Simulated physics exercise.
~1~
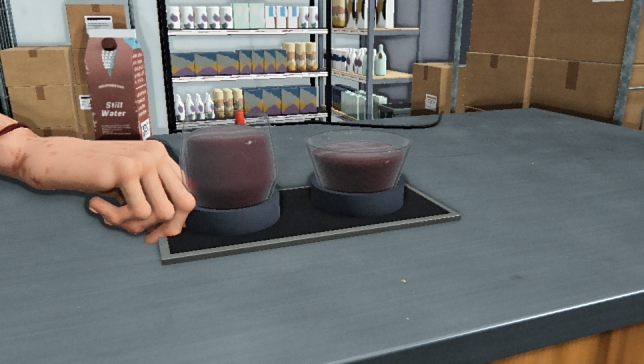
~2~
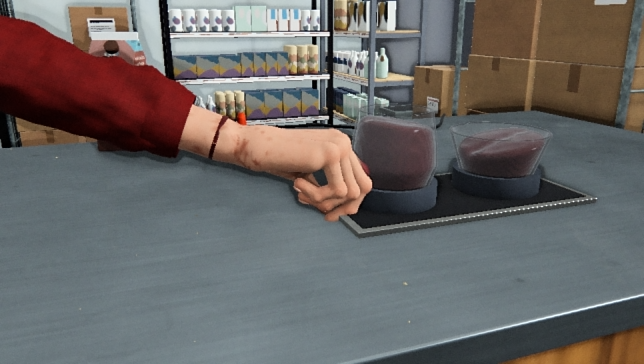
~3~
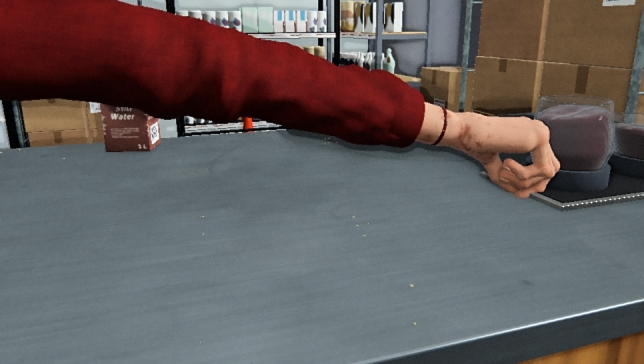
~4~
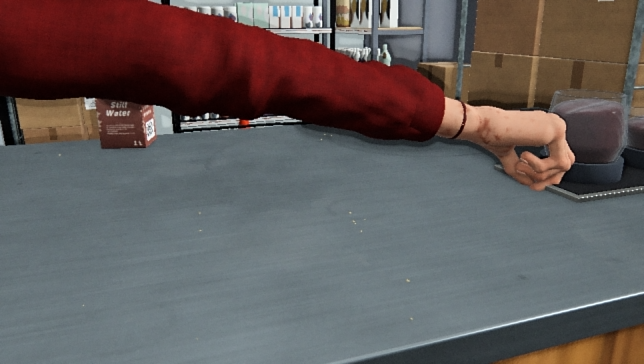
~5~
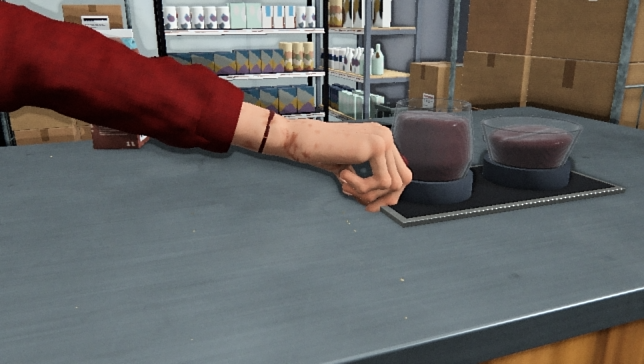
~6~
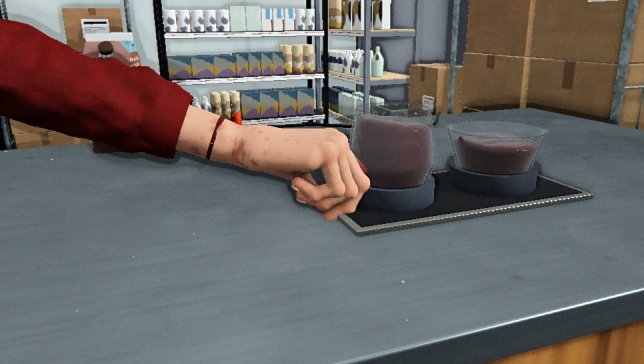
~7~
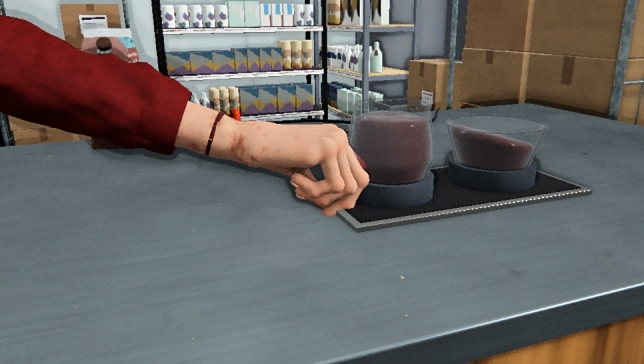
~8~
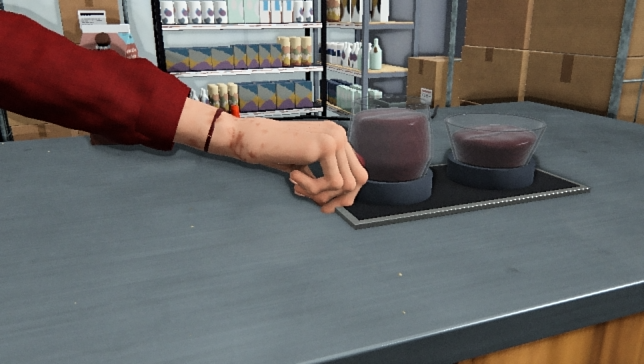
Red-sleeved arm sliding a tray with two open cups of dark red drink right, then back left, ending still with both upright.
